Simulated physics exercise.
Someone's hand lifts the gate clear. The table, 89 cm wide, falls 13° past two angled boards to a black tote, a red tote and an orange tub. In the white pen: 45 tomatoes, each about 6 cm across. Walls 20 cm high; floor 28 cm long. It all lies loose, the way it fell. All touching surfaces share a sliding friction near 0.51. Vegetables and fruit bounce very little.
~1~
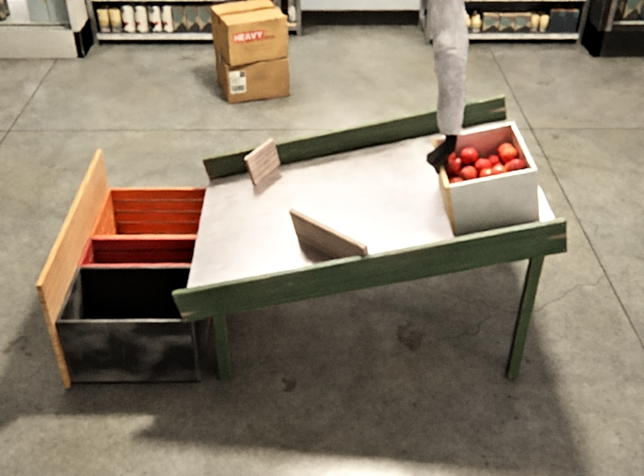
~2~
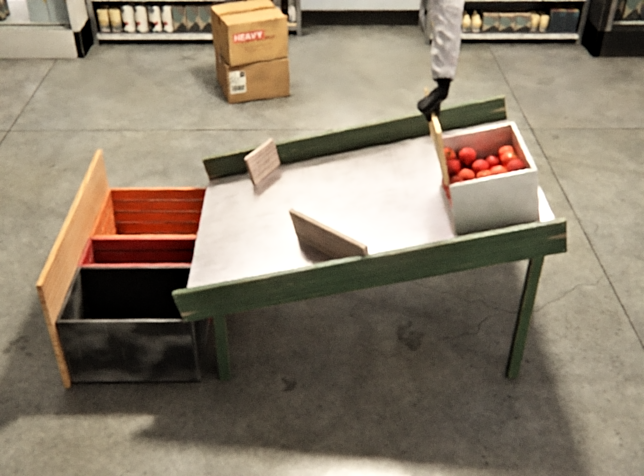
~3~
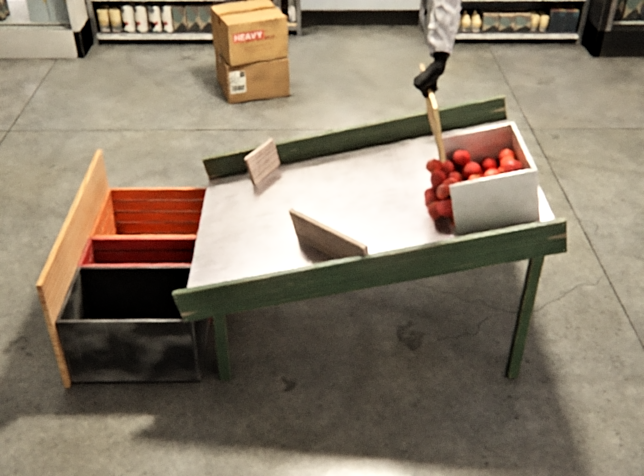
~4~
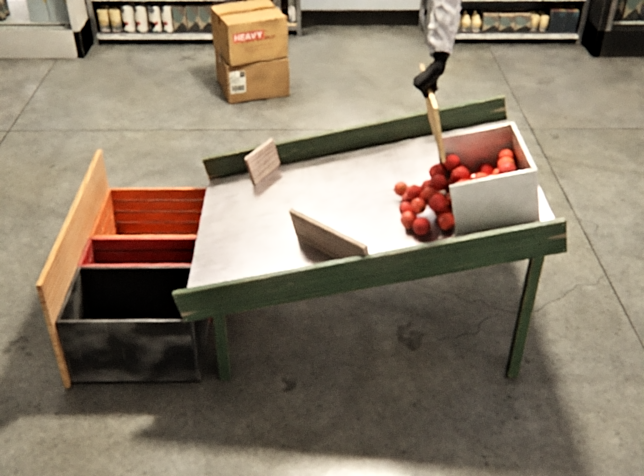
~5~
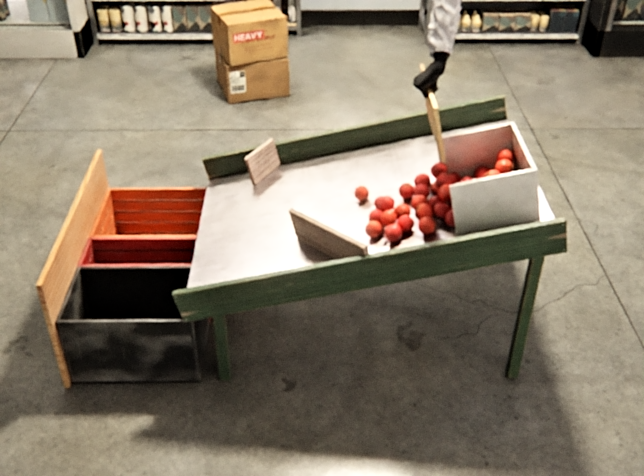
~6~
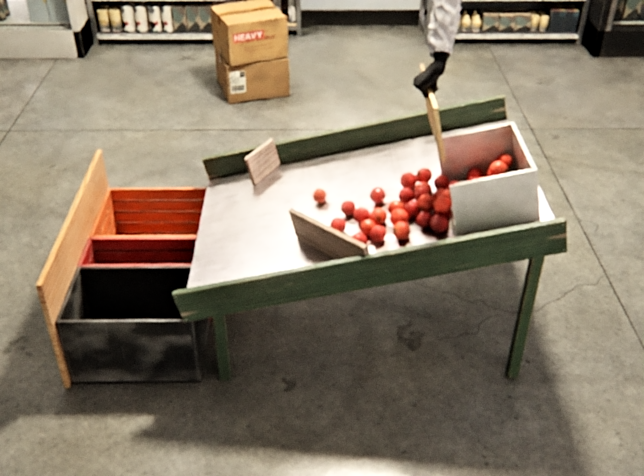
Red tomatoes sit in a white pen at the right end of a pale, green-sided sloping table, seen from above by a still camera on a grey concrete floor. Orange, red and black bins stand at the left, with cardboard boxes behind. A dark-gloved hand lifts the pen's gate, and tomatoes roll out leftward, spreading loosely down the table around an angled board.
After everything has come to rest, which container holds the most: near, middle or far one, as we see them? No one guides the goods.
Most of the load will settle in the spot furthest away.
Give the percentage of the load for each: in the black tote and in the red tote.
Roughly 0 % for the first place and 25 % for the second.
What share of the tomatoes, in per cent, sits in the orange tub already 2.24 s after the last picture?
I'd say near 60 per cent at that moment.
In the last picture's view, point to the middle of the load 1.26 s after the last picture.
Somewhere around pixel (275, 212) in the last view.
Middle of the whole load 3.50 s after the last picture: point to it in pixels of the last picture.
Look around pixel (142, 273).
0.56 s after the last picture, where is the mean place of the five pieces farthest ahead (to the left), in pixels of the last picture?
Their mean place is near (197, 229).
Then, 0.56 s after the last picture, 4 still in the white pen, 1 in the orange tub, 39 on the slope and 1 in the air.
Then, 1.26 s after the last picture, 2 in the red tote, 9 in the orange tub, 28 on the slope and 6 in the air.
Then, 2.24 s after the last picture, 5 in the red tote, 26 in the orange tub and 14 on the slope.
Outcome (3.50 s after the last picture), 11 in the red tote, 32 in the orange tub and 2 on the slope.
